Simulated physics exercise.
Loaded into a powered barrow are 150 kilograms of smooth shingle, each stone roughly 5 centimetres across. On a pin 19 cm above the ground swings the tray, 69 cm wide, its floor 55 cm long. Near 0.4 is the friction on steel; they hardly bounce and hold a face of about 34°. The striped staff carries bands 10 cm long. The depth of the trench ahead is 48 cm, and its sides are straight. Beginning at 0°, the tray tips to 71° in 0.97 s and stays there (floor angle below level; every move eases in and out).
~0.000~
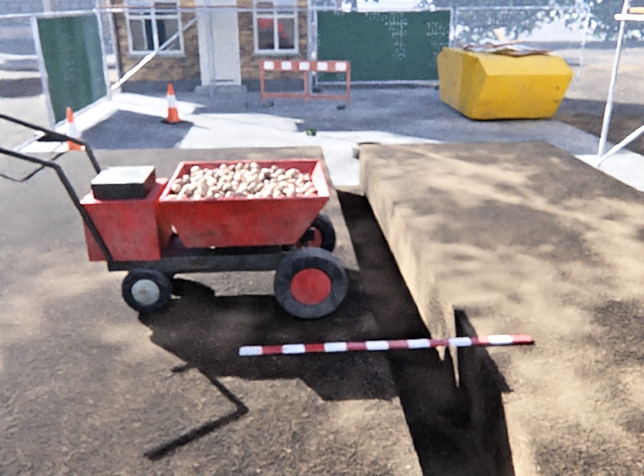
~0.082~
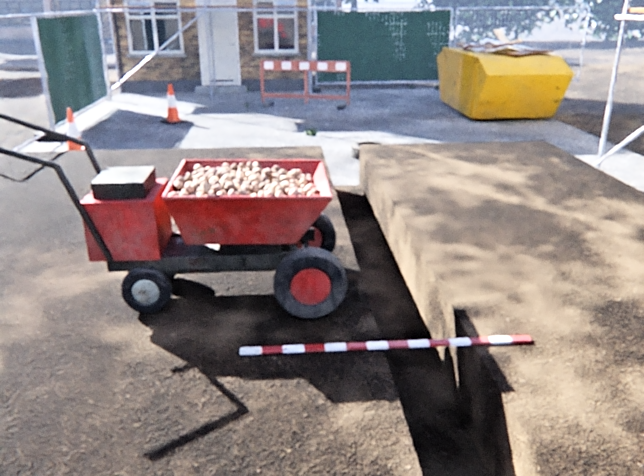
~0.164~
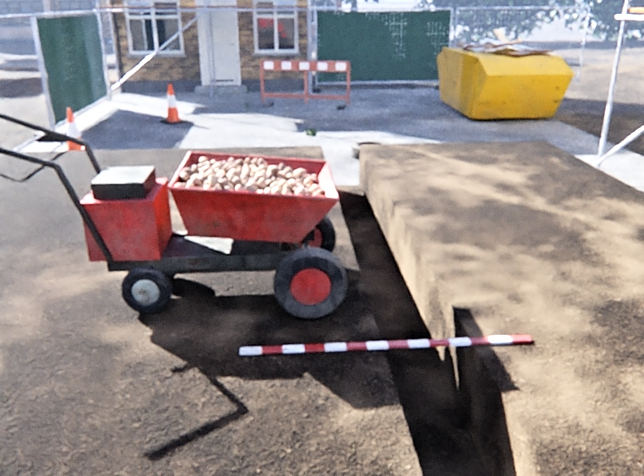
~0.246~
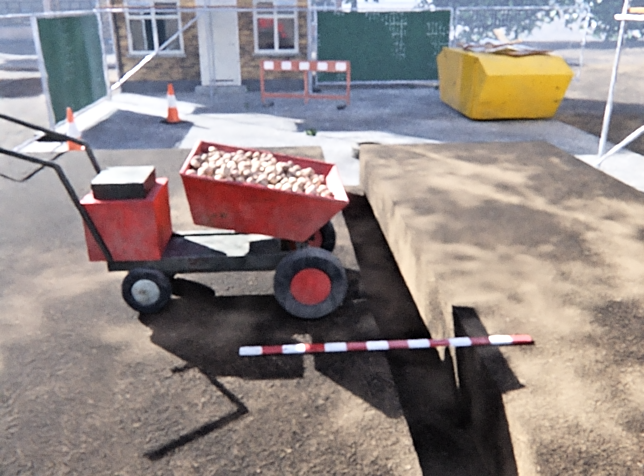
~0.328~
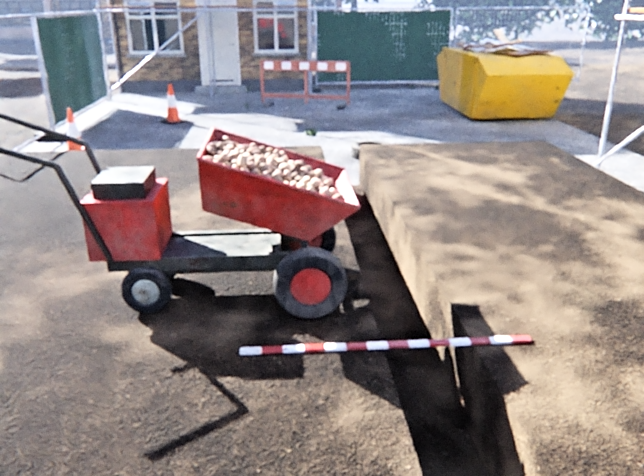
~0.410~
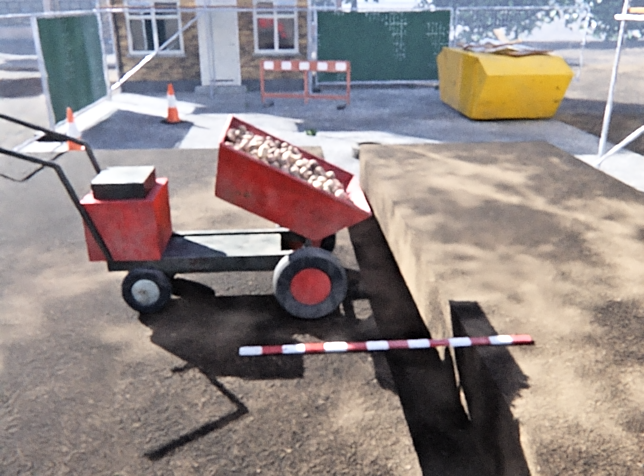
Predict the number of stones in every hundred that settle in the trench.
Close to 66 in a hundred.
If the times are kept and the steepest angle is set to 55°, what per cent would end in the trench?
Then about 50 per cent.
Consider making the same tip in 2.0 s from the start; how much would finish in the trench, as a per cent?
Around 80 per cent would end in the trench.
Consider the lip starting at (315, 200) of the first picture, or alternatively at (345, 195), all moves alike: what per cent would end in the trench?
First spot about 85, second spot about 45 per cent.
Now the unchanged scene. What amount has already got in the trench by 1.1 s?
Close to 30 per cent at that time.
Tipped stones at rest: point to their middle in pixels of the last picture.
I'd point somewhere around (424, 341).
After 0.7 s the floor is at 60°; 100 % in the tray; the foremost stones are at (402, 236).
After 1.1 s the floor is at 71°; 52 % in the tray, 32 % in the trench, 16 % past the trench; the foremost stones are at (485, 287).
After 1.4 s the floor is at 71°; 19 % in the tray, 46 % in the trench, 34 % past the trench; the foremost stones are at (582, 273).
After 3.4 s the floor is at 71°; 0 % in the tray, 66 % in the trench, 34 % past the trench; the foremost stones are past the picture's edge.
